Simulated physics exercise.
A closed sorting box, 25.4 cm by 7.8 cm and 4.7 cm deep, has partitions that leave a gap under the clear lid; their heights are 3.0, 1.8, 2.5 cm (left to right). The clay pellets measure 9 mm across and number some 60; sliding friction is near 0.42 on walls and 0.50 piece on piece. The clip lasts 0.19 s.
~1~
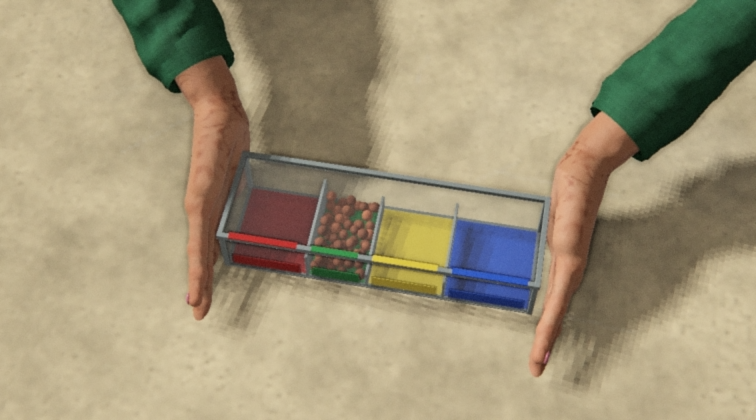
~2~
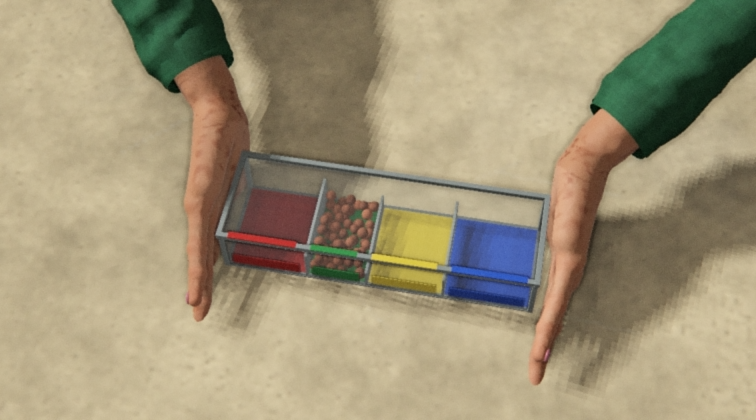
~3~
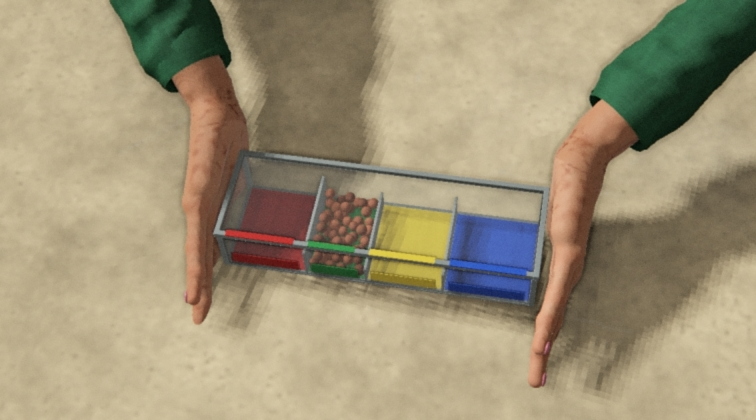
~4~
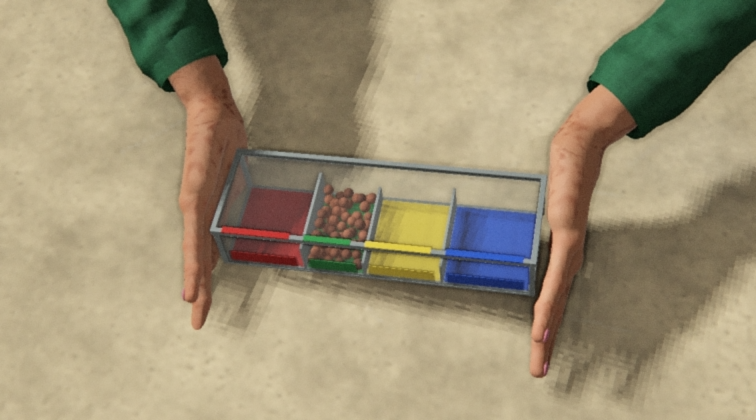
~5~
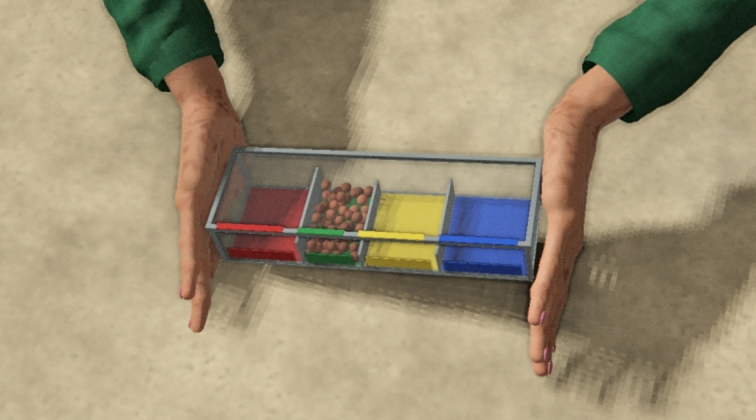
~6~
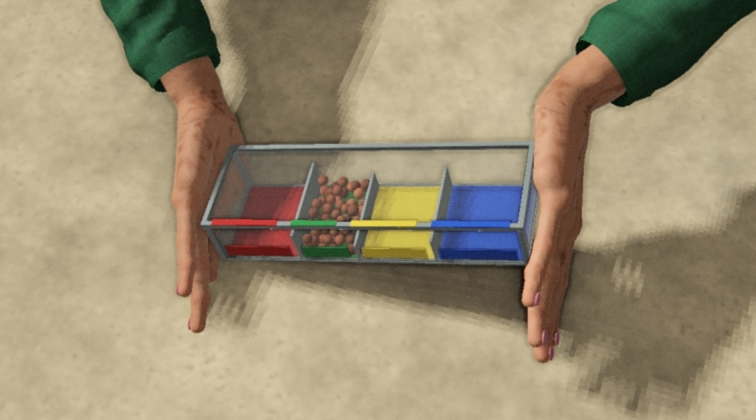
To begin with, two hands in green sleeves hold a clear lidded box with red, green, yellow and blue compartments, small brownish balls filling the green one. The hands then gradually tilt and turn the box slightly, its right end shifting upward in view, while the balls stay in the green compartment.
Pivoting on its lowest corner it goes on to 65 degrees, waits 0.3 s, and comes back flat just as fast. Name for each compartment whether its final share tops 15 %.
Red under, blue under, green over, yellow under.
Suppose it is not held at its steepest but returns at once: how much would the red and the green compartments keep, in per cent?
Then: Red 0; green 100.
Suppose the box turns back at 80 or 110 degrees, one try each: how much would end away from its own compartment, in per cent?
Some 15 and 50 per cent.
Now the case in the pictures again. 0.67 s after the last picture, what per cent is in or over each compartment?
Red 0; blue 0; green 100; yellow 0.
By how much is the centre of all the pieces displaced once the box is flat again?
Roughly 0.5 cm.
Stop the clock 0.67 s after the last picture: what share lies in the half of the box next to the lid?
Roughly 0 per cent.
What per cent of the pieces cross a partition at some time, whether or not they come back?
Roughly 0 per cent.
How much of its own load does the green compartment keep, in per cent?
Roughly 100 per cent.
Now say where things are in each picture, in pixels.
The first frame shows box tilt 0 degrees, front corners at (223, 234) and (535, 284); green 100 %.
The second frame shows box tilt 1 degrees, front corners at (222, 233) and (535, 281).
The third frame shows box tilt 3 degrees, front corners at (220, 232) and (534, 274).
The fourth frame shows box tilt 6 degrees, front corners at (216, 229) and (531, 261), lowest corner left back.
The fifth frame shows box tilt 11 degrees, front corners at (212, 226) and (526, 243), lowest corner left back.
The sixth frame shows box tilt 15 degrees, front corners at (207, 223) and (519, 225), lowest corner left back; green 100 %.
Then, 0.67 s after the last picture, tilt 65 degrees; green 100 %.
Then, 1.11 s after the last picture, tilt 35 degrees; green 100 %.
Then, 1.63 s after the last picture, tilt 0 degrees; green 100 %.
In the end, red 0 %, blue 0 %, green 100 %, yellow 0 %.
